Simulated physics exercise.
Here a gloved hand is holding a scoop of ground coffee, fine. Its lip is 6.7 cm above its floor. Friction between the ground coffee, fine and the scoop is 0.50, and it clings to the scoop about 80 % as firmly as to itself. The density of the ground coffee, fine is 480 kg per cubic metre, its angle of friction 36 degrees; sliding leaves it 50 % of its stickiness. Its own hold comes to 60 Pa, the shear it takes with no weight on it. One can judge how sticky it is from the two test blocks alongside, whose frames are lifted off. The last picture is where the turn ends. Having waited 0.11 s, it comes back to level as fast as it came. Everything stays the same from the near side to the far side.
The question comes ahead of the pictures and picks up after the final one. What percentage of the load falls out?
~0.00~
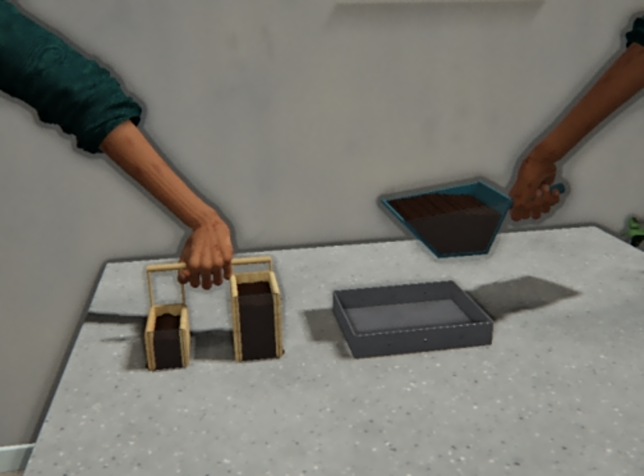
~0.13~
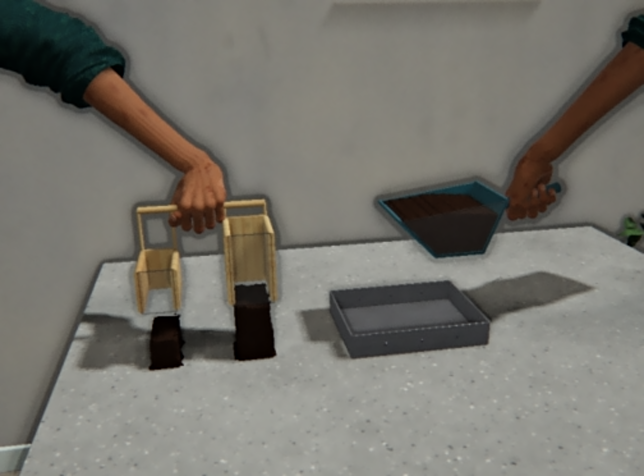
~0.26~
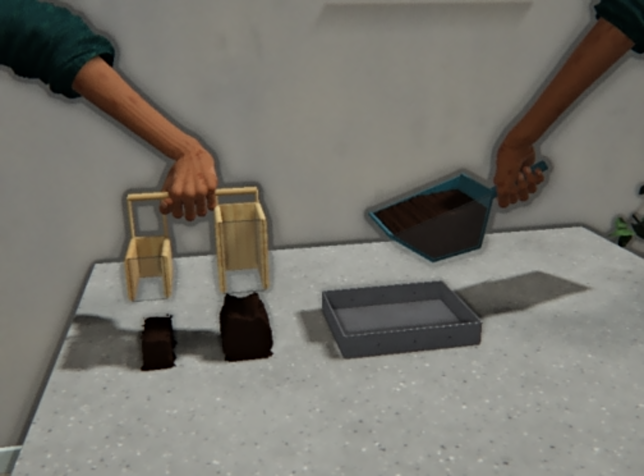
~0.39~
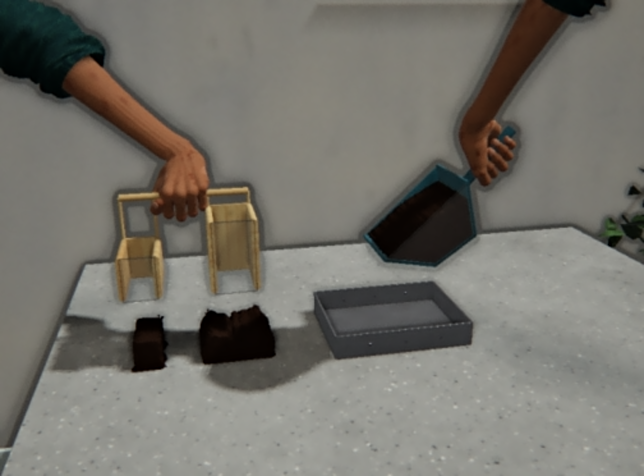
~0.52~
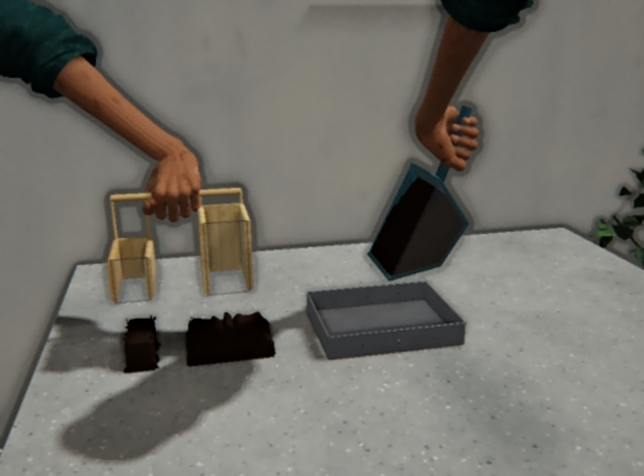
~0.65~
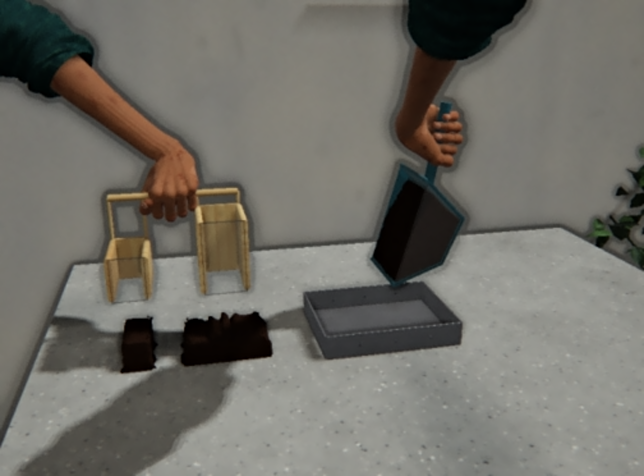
Roughly 3 %.
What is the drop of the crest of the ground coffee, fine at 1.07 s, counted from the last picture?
Some 2.5 cm.
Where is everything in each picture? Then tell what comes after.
Lip at (405, 221), tilt 0 degrees; highest point of the ground coffee, fine at (465, 213); test blocks 6.0 cm, 11 cm high (left to right), in the first frame.
Lip at (402, 221), tilt 0 degrees; highest point of the ground coffee, fine at (458, 213); test blocks 6.0 cm, 11 cm high (left to right), in the second frame.
Lip at (392, 234), tilt 12 degrees; highest point of the ground coffee, fine at (486, 208); test blocks 6.0 cm, 8.7 cm high (left to right), in the third frame.
Lip at (386, 258), tilt 35 degrees; highest point of the ground coffee, fine at (467, 200); test blocks 6.0 cm, 6.0 cm high (left to right), in the fourth frame.
Lip at (390, 278), tilt 57 degrees; highest point of the ground coffee, fine at (444, 197); test blocks 6.0 cm, 4.9 cm high (left to right), in the fifth frame.
Lip at (393, 283), tilt 66 degrees; highest point of the ground coffee, fine at (436, 198); test blocks 6.0 cm, 4.9 cm high (left to right), in the sixth frame.
By 0.84 s, the scoop is at 63 degrees and 0 % has left it.
By 1.07 s, the scoop is at 26 degrees and 3 % has left it.
By 1.29 s, the scoop is at 0 degrees and 3 % has left it.
By 1.52 s, the scoop is at 0 degrees and 3 % has left it.
By 1.84 s, at the end, the scoop is at 0 degrees and 3 % has left it.
